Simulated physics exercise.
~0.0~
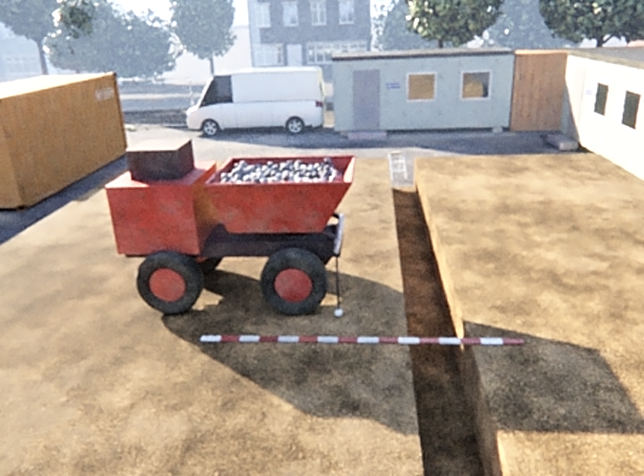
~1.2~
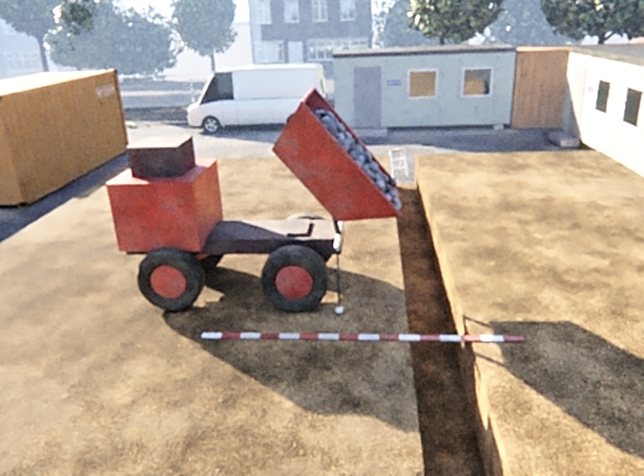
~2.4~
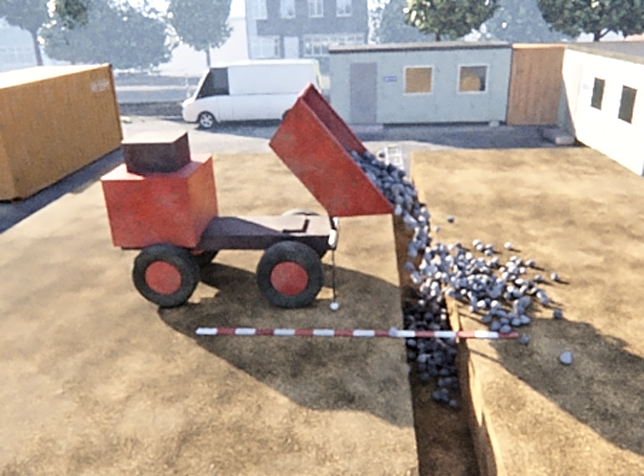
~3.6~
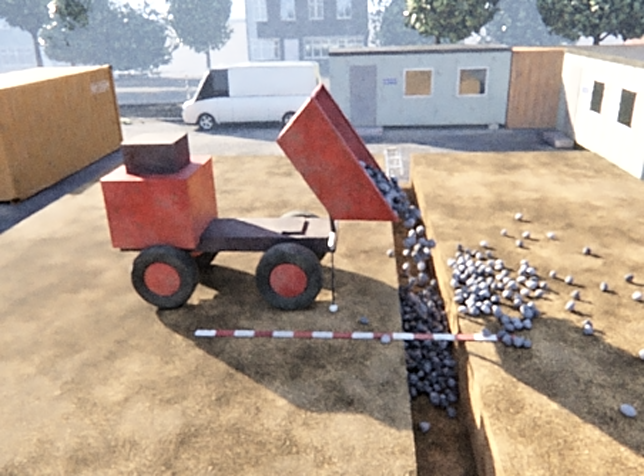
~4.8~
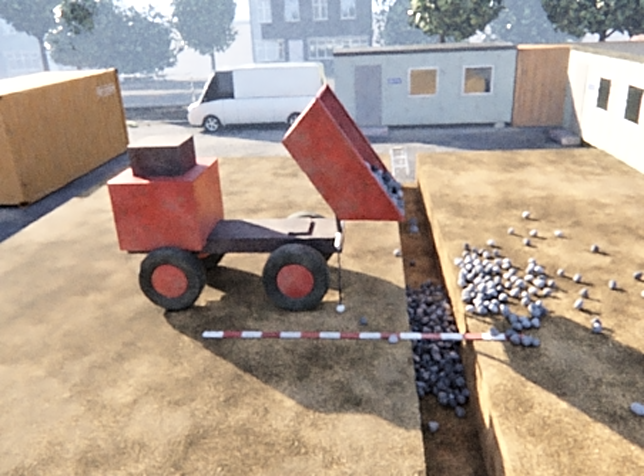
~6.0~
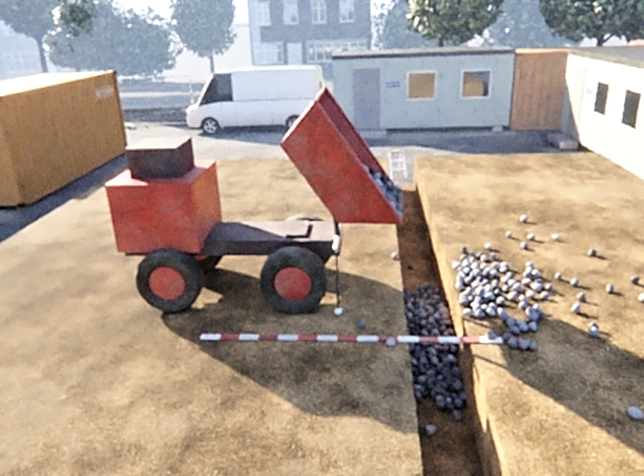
A red dumper loaded with grey stones stands on sandy ground beside a narrow trench, with a white van and site cabins behind it and a red and white striped pole in front. Its skip tips steeply up and forward to the right, the stones still inside at first. They then pour over the front edge, dropping into the trench and spilling onto the ground beyond. The flow dwindles as a few stones scatter farther right. At the end the skip stays raised with some stones still at its mouth, while others lie heaped in the trench and strewn across the far side.
